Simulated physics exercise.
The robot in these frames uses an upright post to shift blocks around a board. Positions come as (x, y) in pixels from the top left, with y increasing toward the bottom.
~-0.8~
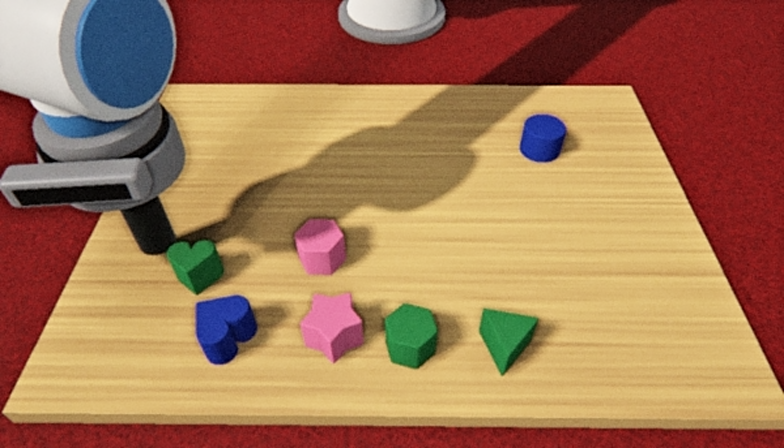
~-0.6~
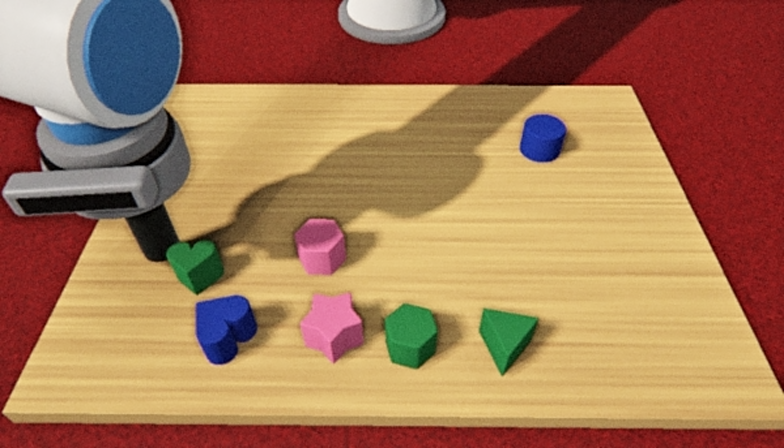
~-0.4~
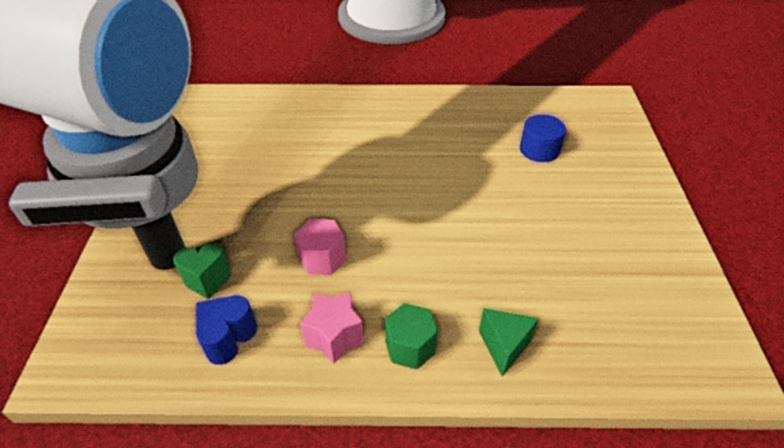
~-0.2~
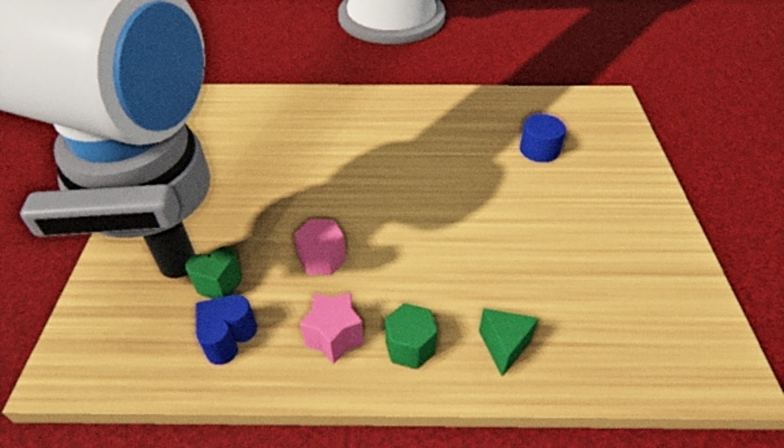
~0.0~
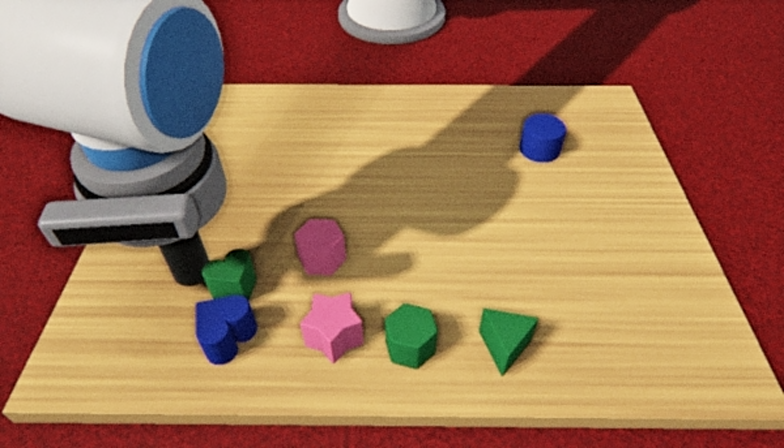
The clip opens on a wooden board holding blue, green and pink blocks, with a robot arm's dark post beside the green heart at left. The post moves slightly down and right, nudging the green heart a short way rightward, just above the blue heart, while the other blocks stay still.
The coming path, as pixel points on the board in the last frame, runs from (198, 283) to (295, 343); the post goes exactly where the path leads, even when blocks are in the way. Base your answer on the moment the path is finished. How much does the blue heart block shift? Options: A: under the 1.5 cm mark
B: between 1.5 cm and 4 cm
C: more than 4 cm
B: Between 1.5 cm and 4 cm.
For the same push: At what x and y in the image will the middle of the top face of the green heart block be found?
Final place: (278, 272).
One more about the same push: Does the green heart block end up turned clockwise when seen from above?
The answer is no.
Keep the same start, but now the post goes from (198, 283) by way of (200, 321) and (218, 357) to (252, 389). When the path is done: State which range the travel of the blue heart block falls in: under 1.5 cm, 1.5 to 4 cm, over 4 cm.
I reckon it covers more than 4 cm.
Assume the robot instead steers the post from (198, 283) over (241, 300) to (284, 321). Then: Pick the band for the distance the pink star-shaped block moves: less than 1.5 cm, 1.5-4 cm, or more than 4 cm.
The under 1.5 cm band.
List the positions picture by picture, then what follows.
In the first picture, lower end of the post (158, 242), tops of blocks, blue heart block (219, 315), green heart block (190, 253), pink hexagon (319, 234), pink star-shaped block (331, 314).
In the second picture, post (162, 249), blocks as before.
In the third picture, post (169, 257), green heart block (198, 257).
In the fourth picture, post (179, 264), green heart block (211, 262).
In the fifth picture, post (193, 272), blue heart block (219, 315), green heart block (228, 265), pink hexagon (319, 234), pink star-shaped block (331, 314).
The first path, step by step. One third of the way, post (225, 291); green heart block (260, 268), turned 55° anticlockwise.
Two thirds of the way, post (260, 312); blue heart block (228, 334), turned 50° clockwise; green heart block (277, 272), turned 110° anticlockwise.
At the end, post (293, 333); blue heart block (229, 334), turned 55° clockwise; green heart block (278, 272), turned 115° anticlockwise; pink hexagon not moved; pink star-shaped block (338, 314).
